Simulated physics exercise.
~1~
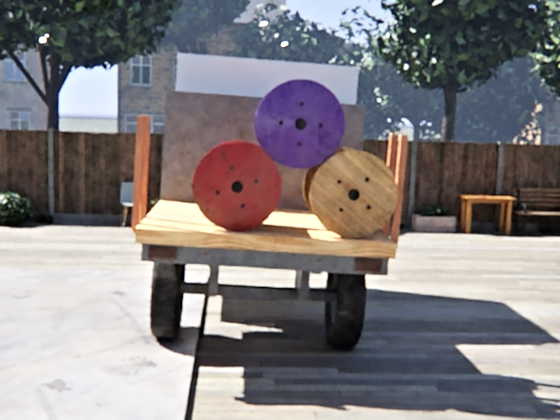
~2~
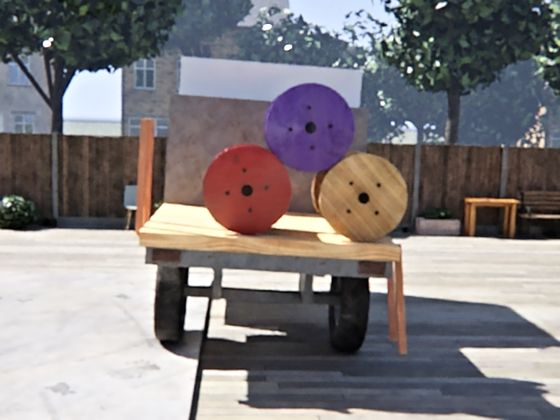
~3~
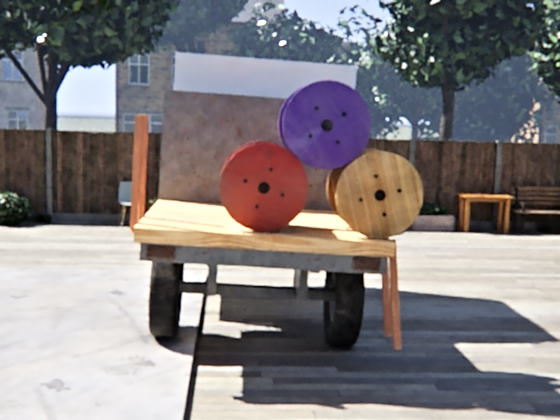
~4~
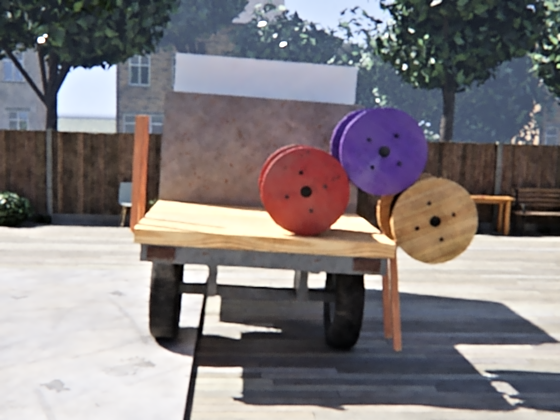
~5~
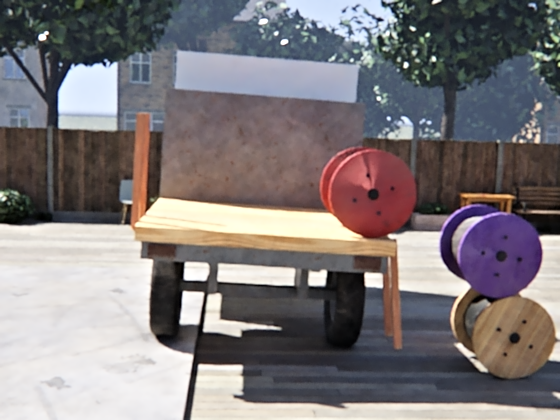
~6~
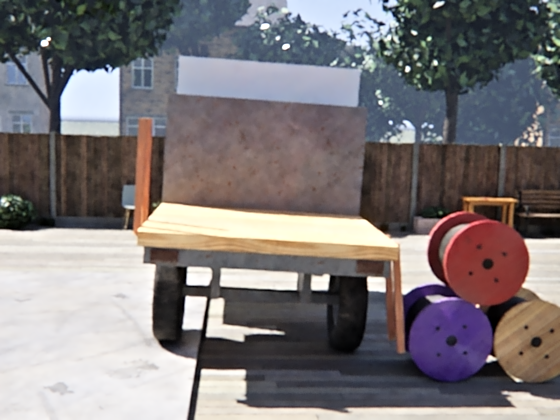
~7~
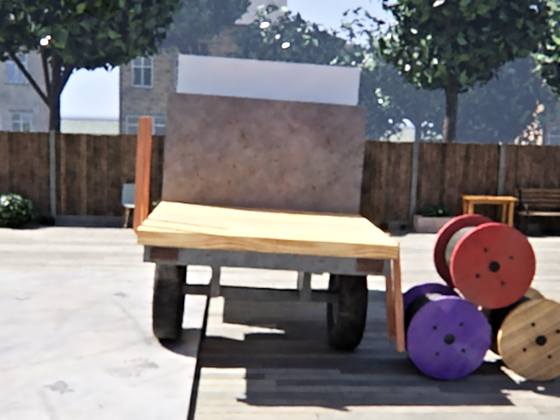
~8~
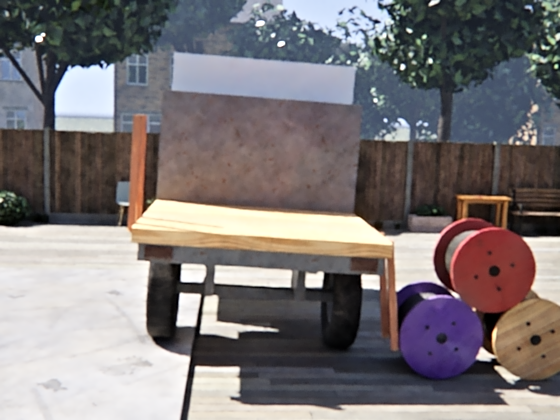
Flatbed trailer shedding red, purple and wooden cable reels off its right side after the posts drop, reels ending piled on the ground.
